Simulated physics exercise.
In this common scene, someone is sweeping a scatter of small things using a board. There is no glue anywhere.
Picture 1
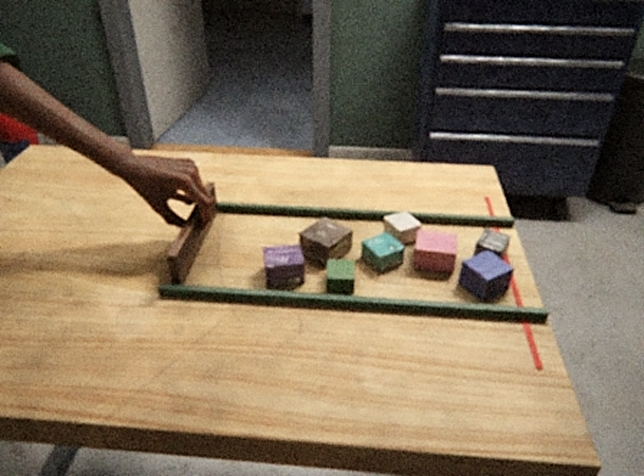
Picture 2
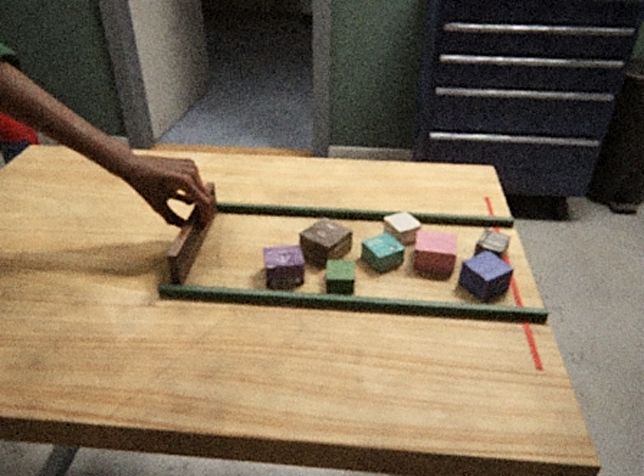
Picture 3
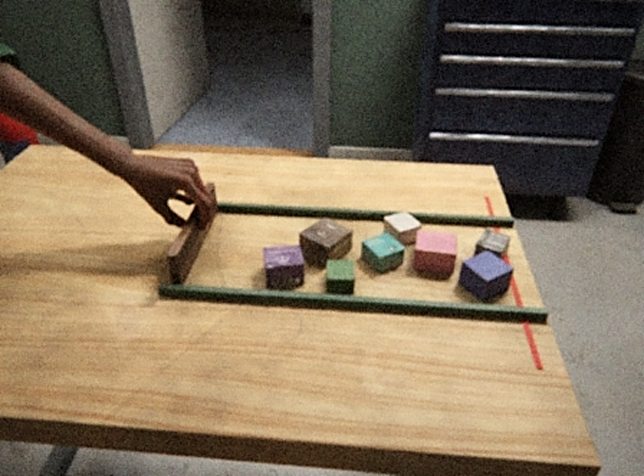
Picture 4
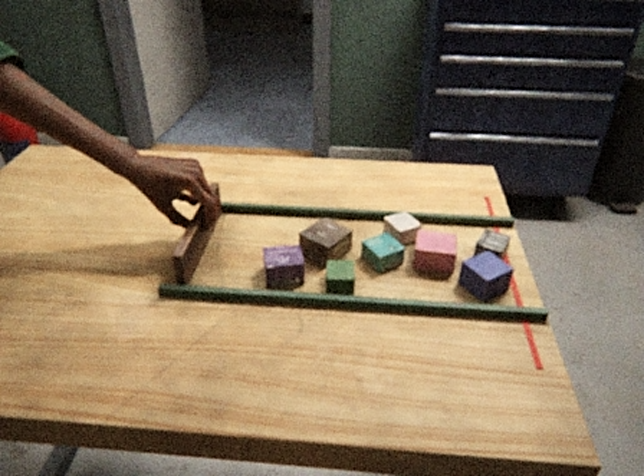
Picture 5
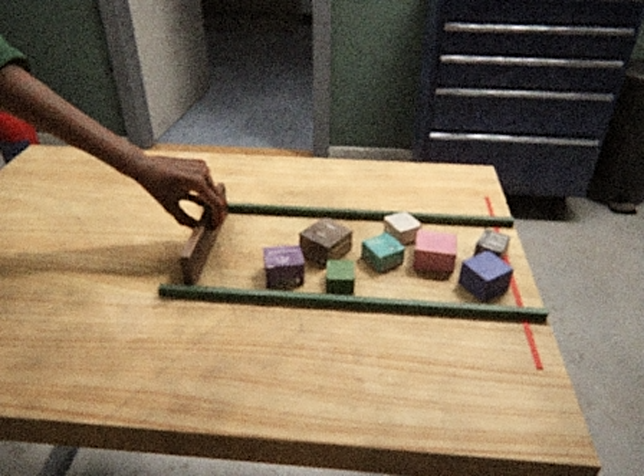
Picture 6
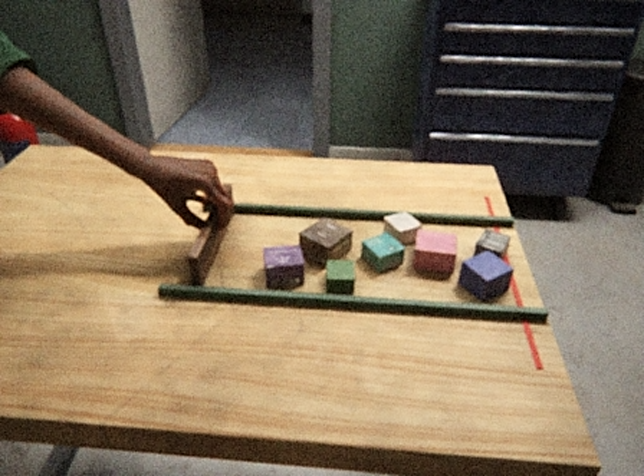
A hand holds a dark brown board upright at the left end of two green rails on a light wooden table, seen from above at an angle in a room with dark drawers behind. Between the rails sit purple, brown, green, turquoise, white, pink, grey and blue blocks, near red tape at right. The board stays still at first, then slides slightly right, while the blocks and camera remain still.
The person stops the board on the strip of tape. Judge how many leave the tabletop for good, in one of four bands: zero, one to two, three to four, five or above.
Five and up tumble.
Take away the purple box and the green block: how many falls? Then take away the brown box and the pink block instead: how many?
The number is 3 for the first case and 3 for the second.
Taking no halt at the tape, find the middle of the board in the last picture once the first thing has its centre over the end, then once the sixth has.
First: Around (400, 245). Next: Around (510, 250).
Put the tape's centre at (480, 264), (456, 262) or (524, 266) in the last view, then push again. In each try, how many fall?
Counts per try, in order: 5 / 3 / 8.
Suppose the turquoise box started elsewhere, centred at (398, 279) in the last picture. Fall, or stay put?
This time it winds up down.
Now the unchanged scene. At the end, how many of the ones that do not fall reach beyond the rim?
In total, 3 of them.
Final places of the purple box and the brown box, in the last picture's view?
The purple box at (539, 284), the brown box at (526, 246).
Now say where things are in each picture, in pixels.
In the first picture, grey box (492, 247); blue block (486, 275); pink block (435, 251); board (195, 231); tape (508, 265).
In the second picture, blue block (485, 276); board (195, 231).
In the third picture, pink block (435, 251); purple box (284, 265).
In the fourth picture, grey box (492, 247); turquoise box (383, 252).
In the fifth picture, blue block (485, 276); brown box (326, 241).
In the sixth picture, grey box (492, 247); blue block (485, 276); pink block (435, 251); board (214, 232); tape (508, 265).
Early on, none off yet; grey box at rest near (492, 247); blue block at rest near (485, 276); pink block at rest near (440, 252).
Finally, the number that fall off is five or more; lost, green block, turquoise box, pink block, blue block and grey box.
